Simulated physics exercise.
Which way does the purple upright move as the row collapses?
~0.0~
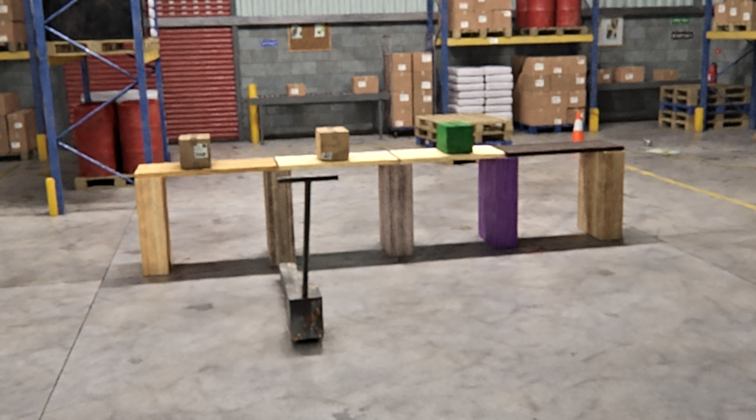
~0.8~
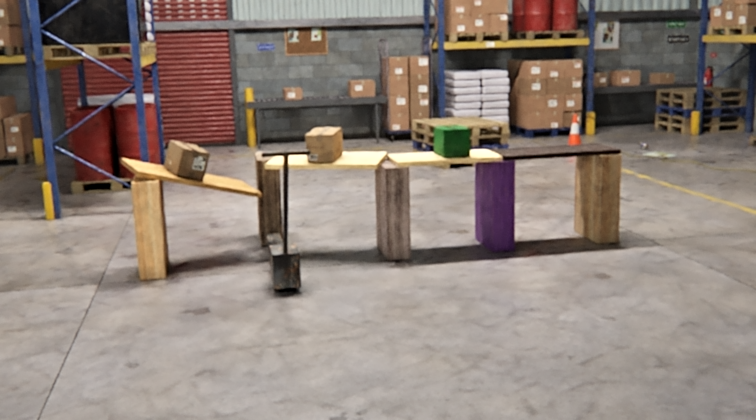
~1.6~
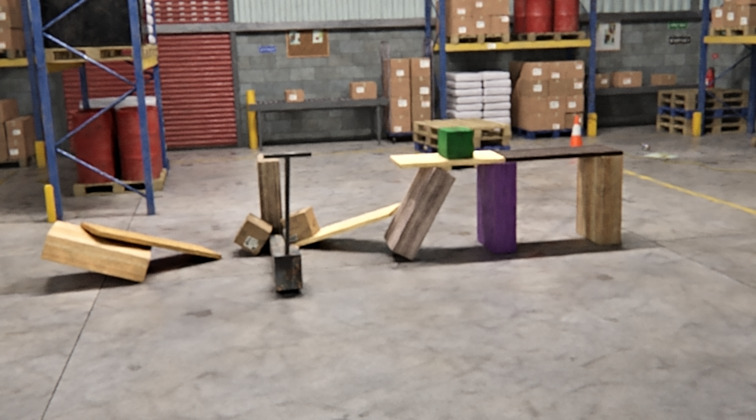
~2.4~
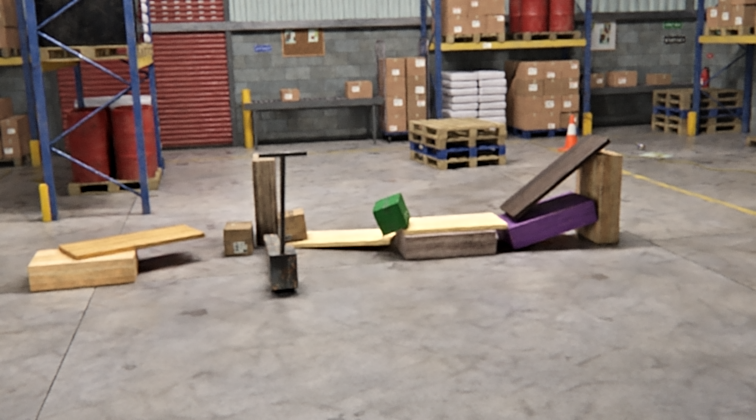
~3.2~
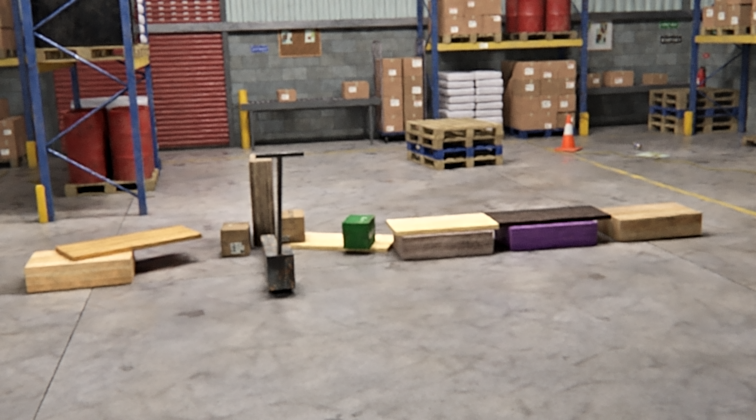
It moves to the right, tipping over and ending on its side on the floor.
The clip opens on a row of boards laid across upright timber slabs in a warehouse, with two brown cartons and a green one on top, as a low jack with a tall handle moves in toward the second slab from the left. The leftmost board drops at its inner end and its carton tilts. The left slab topples, both brown cartons fall, and the middle slab leans right. The purple slab tips over next, while the green carton tumbles down to the left. Finally the rightmost slab falls too, leaving only the slab behind the stopped jack standing.
